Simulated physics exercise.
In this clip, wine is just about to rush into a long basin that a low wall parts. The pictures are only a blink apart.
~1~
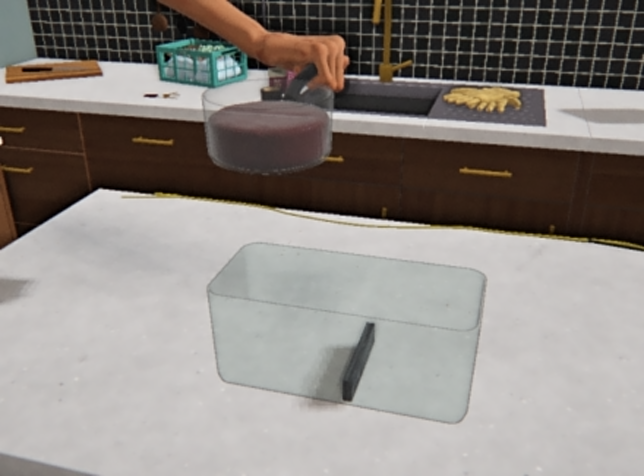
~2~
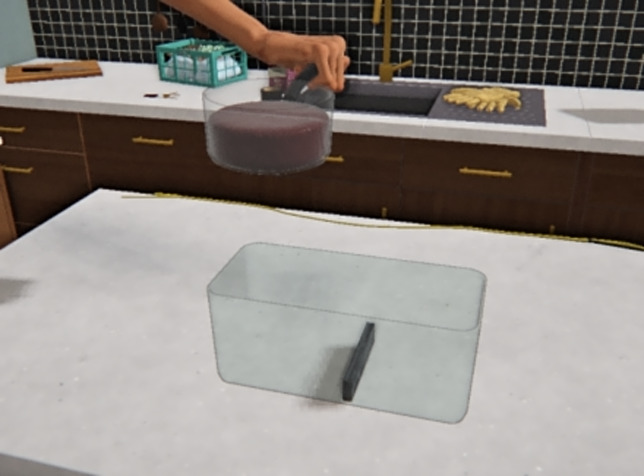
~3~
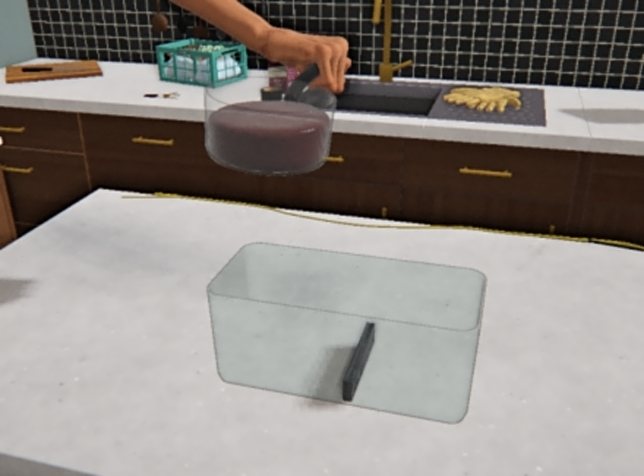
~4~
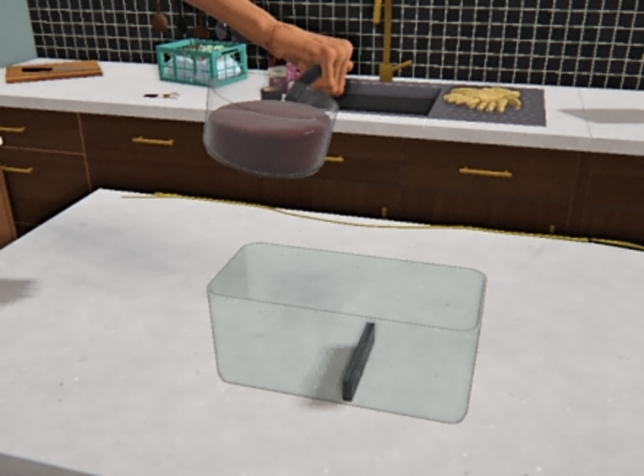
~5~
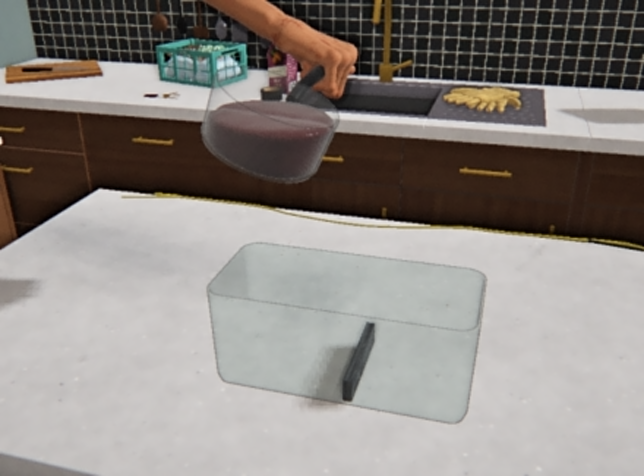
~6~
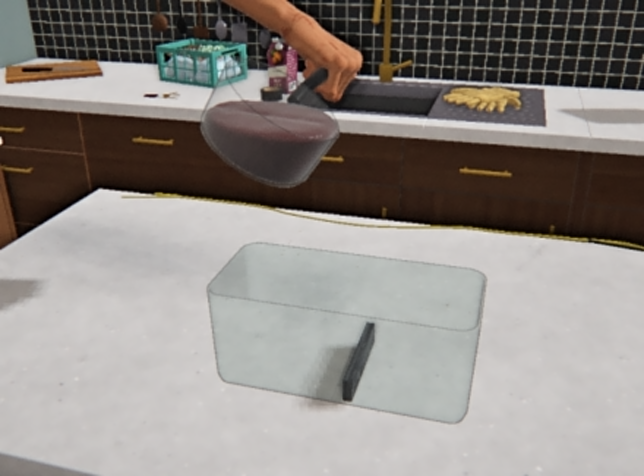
A hand gradually tilting a clear pot of dark red liquid above an empty, clear rectangular basin with a low dark divider.
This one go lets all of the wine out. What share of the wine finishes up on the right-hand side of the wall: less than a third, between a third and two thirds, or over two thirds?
The quantity right of the wall will come in at one third to two thirds.
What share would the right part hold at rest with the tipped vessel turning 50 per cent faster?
Result: Roughly 50 %.
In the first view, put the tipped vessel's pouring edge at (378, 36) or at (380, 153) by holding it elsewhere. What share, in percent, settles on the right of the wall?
The first gives 75 %, the second 80 %.
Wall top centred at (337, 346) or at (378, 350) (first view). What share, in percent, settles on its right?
The first position gives around 85 percent, the second around 45 percent.
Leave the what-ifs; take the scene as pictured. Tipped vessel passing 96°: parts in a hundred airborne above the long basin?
It's about 55 per cent.
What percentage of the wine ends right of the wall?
It is close to 60 per cent.
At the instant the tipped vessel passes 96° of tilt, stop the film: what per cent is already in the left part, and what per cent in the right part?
Left about 0, right about 20.
A moment on, the tilt is 96° and 26 per cent is still to pour, 1 is left of the wall and 21 right of it.
Next, the tilt is 111° and 4 per cent is still to pour, 23 is left of the wall and 63 right of it.
Then the tilt is 111° and 0 per cent is still to pour, 37 is left of the wall and 61 right of it.
Later the tilt is 111° and 0 per cent is still to pour, 39 is left of the wall and 59 right of it.
Finally, 39 per cent lies left of the wall, 59 right of it and 1 outside.
